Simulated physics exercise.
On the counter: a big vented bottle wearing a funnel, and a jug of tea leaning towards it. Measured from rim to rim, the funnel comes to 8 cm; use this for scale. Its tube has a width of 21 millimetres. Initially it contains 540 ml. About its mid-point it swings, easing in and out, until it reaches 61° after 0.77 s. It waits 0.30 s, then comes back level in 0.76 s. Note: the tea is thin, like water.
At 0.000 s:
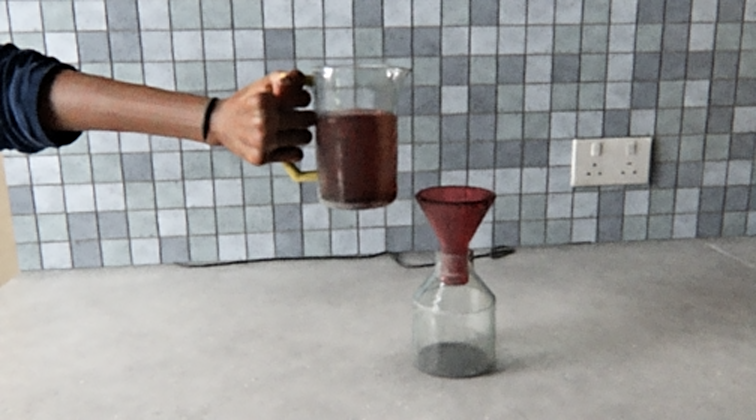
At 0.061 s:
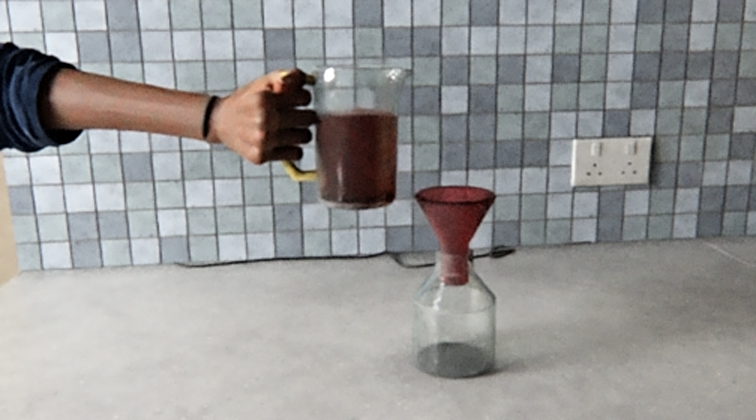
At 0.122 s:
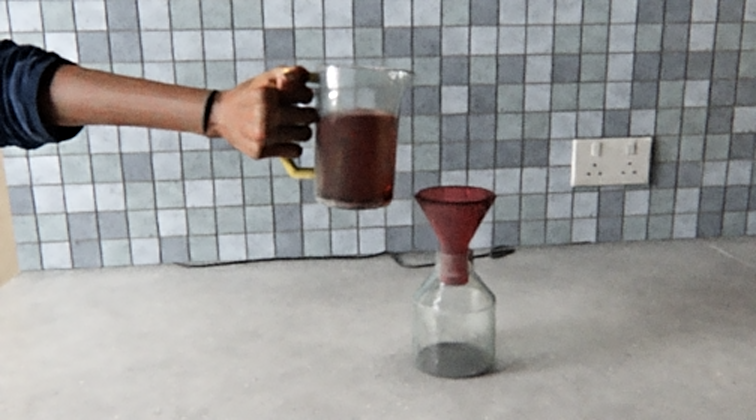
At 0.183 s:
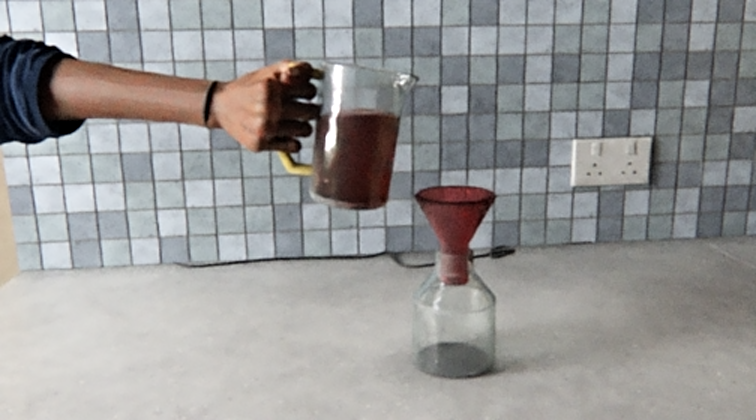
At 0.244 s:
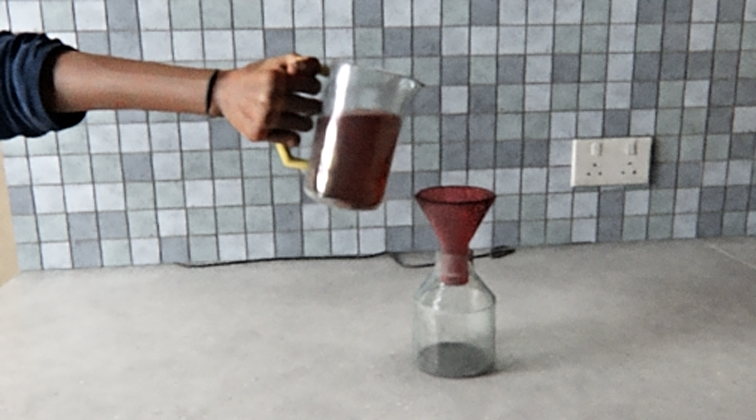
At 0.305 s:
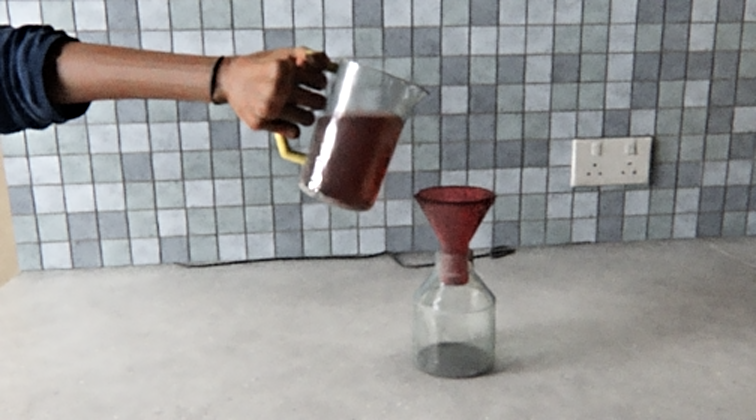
A hand holds a glass jug of tea and tilts it rightward above a funnel-topped bottle.
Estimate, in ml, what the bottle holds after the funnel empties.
110 ml.
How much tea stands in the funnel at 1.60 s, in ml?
I'd estimate some 0 ml is held in the funnel then.
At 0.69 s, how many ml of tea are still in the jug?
Roughly 520 ml.
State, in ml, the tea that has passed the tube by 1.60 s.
The volume is close to 110 ml.
By 0.69 s the tilt is 60° and 0 ml has passed the tube, 0 ml is in the funnel, 520 ml in the jug and 0 ml has missed.
By 0.98 s the tilt is 61° and 25 ml has passed the tube, 35 ml is in the funnel, 460 ml in the jug and 0 ml has missed.
By 1.28 s the tilt is 50° and 65 ml has passed the tube, 35 ml is in the funnel, 425 ml in the jug and 5 ml has missed.
By 1.60 s the tilt is 13° and 110 ml has passed the tube, 0 ml is in the funnel, 425 ml in the jug and 5 ml has missed.
At rest 110 ml has passed the tube, 0 ml is in the funnel, 425 ml in the jug and 5 ml has missed.
